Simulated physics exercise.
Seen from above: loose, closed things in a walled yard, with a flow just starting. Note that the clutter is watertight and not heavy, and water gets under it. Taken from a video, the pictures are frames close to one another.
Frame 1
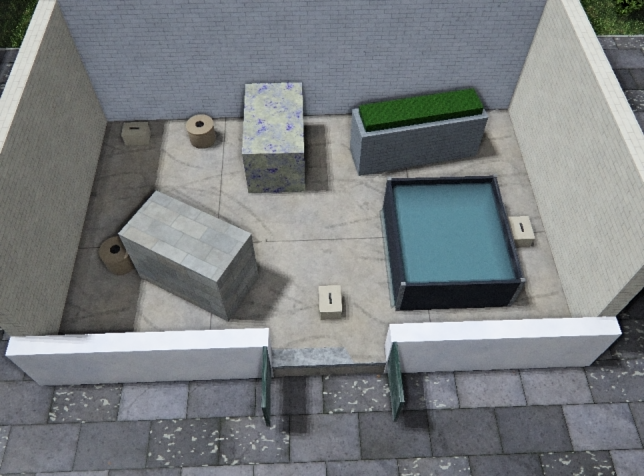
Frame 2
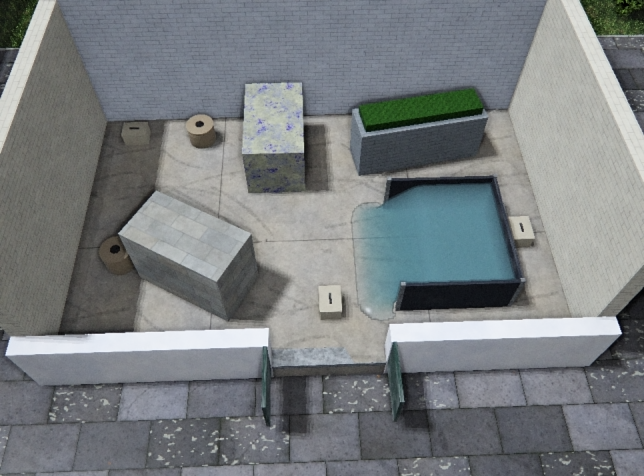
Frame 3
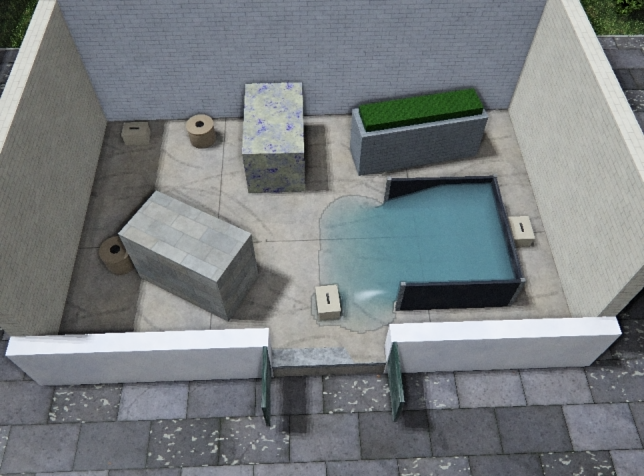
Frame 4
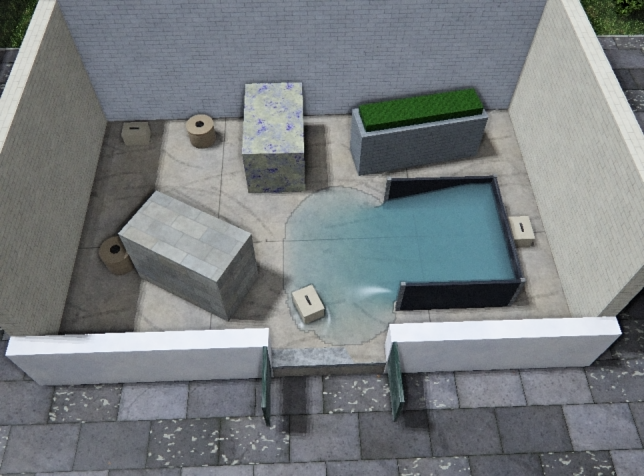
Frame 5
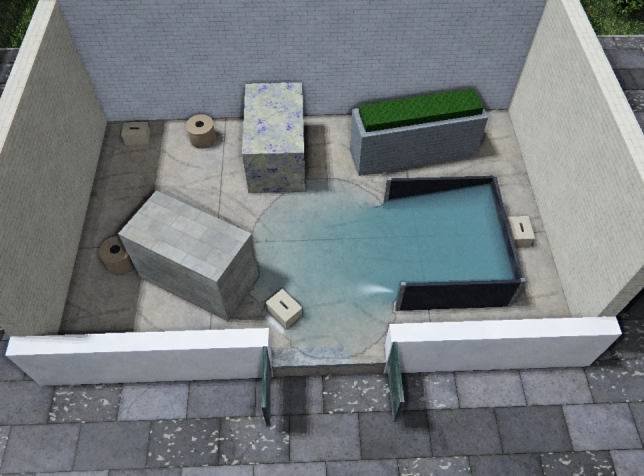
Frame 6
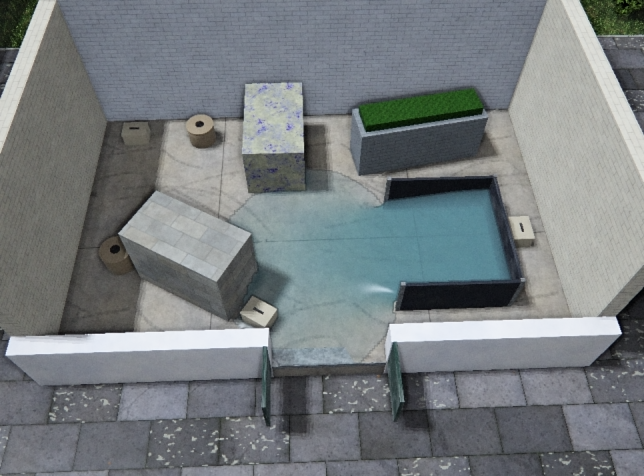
At the start, a dark-walled tank of blue water stands at the right of a walled yard among blocks and small boxes. Its left side opens and water spreads leftward across the floor, pushing the small pale box near the front gap leftward, turning it, to the large grey block's front corner.
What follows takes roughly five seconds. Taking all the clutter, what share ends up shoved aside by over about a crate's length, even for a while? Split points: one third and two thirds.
Band: Two thirds or more.
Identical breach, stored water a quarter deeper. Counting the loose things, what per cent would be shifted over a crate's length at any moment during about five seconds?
I'd put it near 80 percent.
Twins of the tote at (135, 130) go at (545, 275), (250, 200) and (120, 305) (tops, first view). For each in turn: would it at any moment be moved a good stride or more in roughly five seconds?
The first sits tight, the second travels far and the third travels far.
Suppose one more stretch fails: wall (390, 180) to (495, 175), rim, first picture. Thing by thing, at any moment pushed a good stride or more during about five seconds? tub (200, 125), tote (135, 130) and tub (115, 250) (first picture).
First stays short of it, second stays short of it, third stays short of it.
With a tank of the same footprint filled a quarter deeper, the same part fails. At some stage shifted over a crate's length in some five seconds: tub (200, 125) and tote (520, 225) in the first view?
Lab note, in order: Reached that mark / stayed below that mark.
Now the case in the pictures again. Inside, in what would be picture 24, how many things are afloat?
I make it 3.
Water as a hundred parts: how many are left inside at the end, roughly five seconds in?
Roughly 88 in a hundred.
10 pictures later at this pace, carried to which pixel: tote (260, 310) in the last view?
(118, 276), roughly.
A moment on, 1 of 5 are well off their spots; 0 afloat.
Next, 1 of 5 are well off their spots; 0 afloat.
Later, 3 of 5 are well off their spots; 3 afloat.
In the end, 4 of 5 are well off their spots, and 4 have been at some point; 4 afloat.
